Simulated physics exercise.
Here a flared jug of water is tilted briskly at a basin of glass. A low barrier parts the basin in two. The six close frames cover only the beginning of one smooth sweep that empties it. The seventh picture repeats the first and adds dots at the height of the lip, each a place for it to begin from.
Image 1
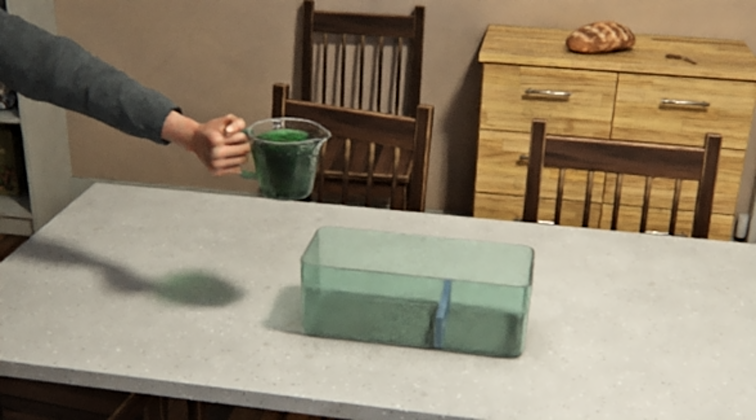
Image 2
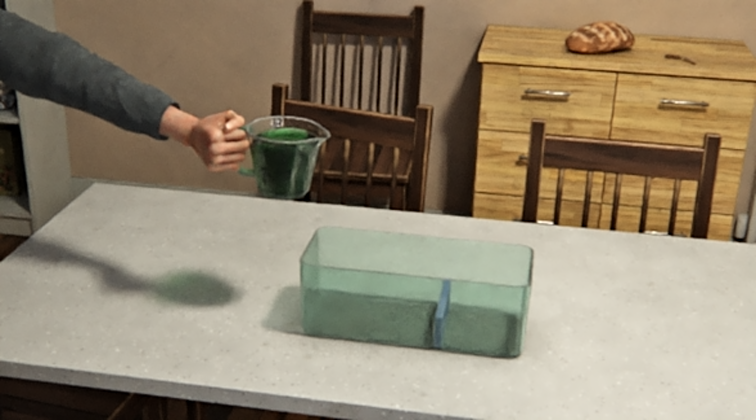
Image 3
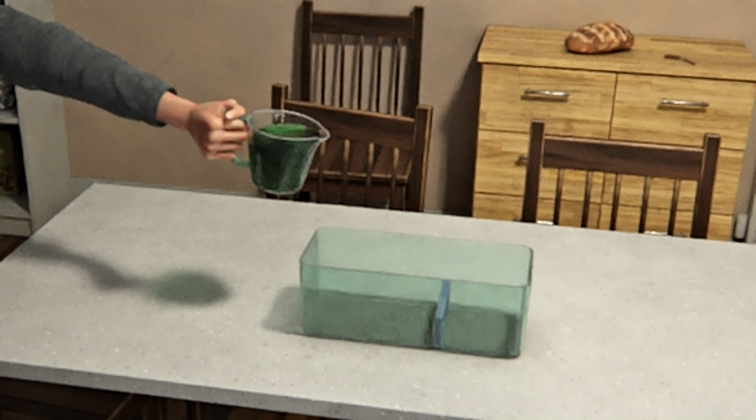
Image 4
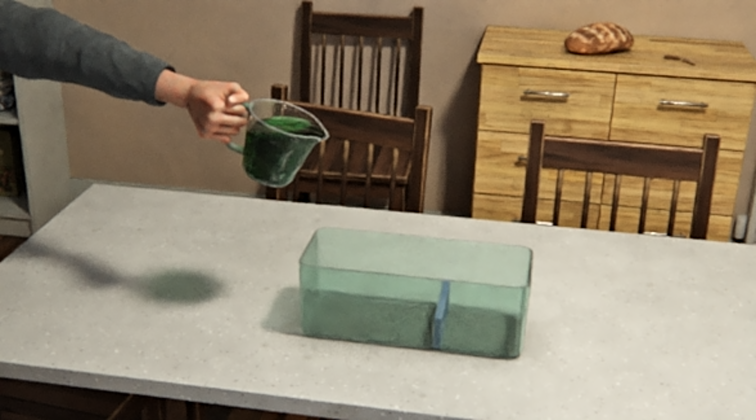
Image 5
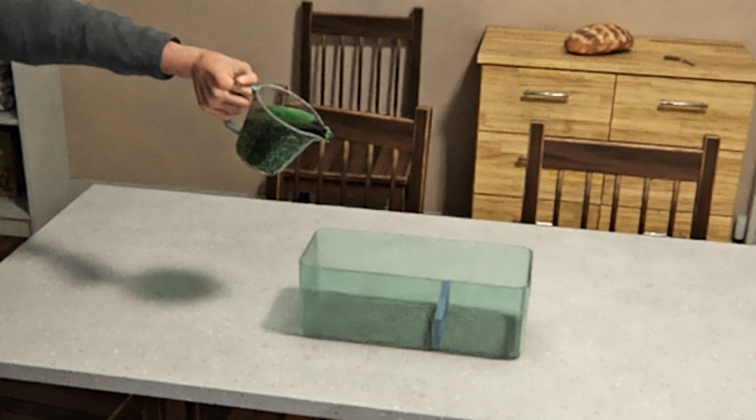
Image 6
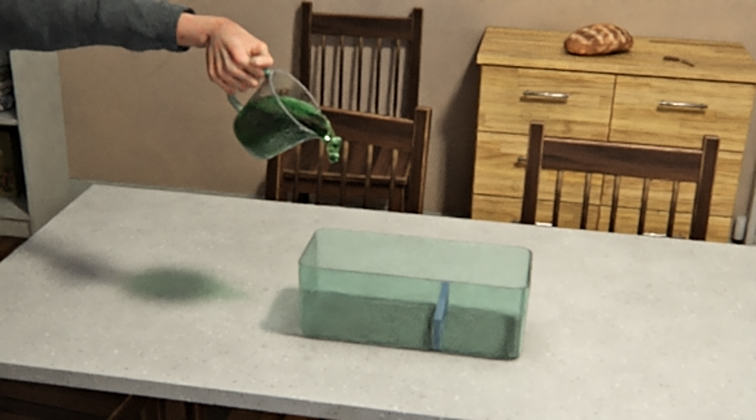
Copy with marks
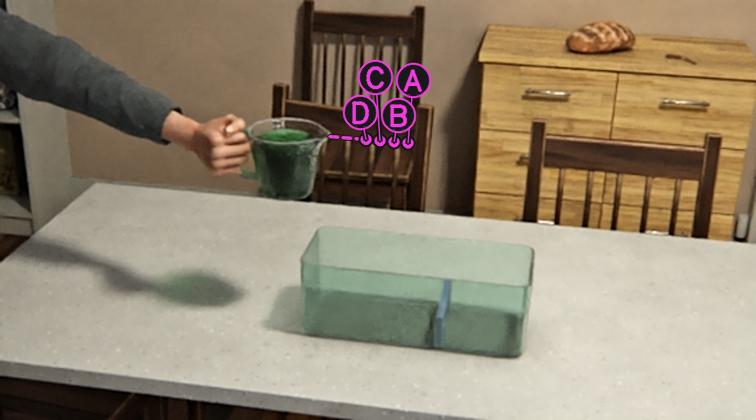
A hand in a dark grey sleeve holds a clear jug of green liquid over the left side of a pale table, in a dining room seen from slightly above by a still camera. Right of it sits a greenish glass basin with a low blue divider, before dark wooden chairs and a light wood dresser topped with bread. The hand tilts the jug rightward, and green liquid begins spilling over its lip.
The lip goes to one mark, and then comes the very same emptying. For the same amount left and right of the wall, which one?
Spot D.
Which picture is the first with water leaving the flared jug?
In picture 5.
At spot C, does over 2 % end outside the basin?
Yes.
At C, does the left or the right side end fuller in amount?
More ends on the right.
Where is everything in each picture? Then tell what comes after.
Upright, lip at (329, 136); basin from (303, 330) to (523, 355); top of the wall at (444, 297); nothing has left yet, in the first frame.
Tipped about 2°, lip at (329, 136); nothing has left yet, in the second frame.
Tipped about 9°, lip at (328, 136); nothing has left yet, in the third frame.
Tipped about 19°, lip at (327, 137); nothing has left yet, in the fourth frame.
Tipped about 33°, lip at (327, 137); water is over the lip, down to (327, 137), in the fifth frame.
Tipped about 48°, lip at (326, 137); water is over the lip, down to (335, 159), in the sixth frame.
On the marked copy, A at (408, 143); B at (394, 141); C at (379, 140); D at (366, 139).
With A, about 21 % ends left of the wall and 69 % right of it; 10 % is lost outside.
With B, about 19 % ends left of the wall and 71 % right of it; 10 % is lost outside.
With C, about 26 % ends left of the wall and 67 % right of it; 7 % is lost outside.
With D, about 52 % ends left of the wall and 45 % right of it; 3 % is lost outside.
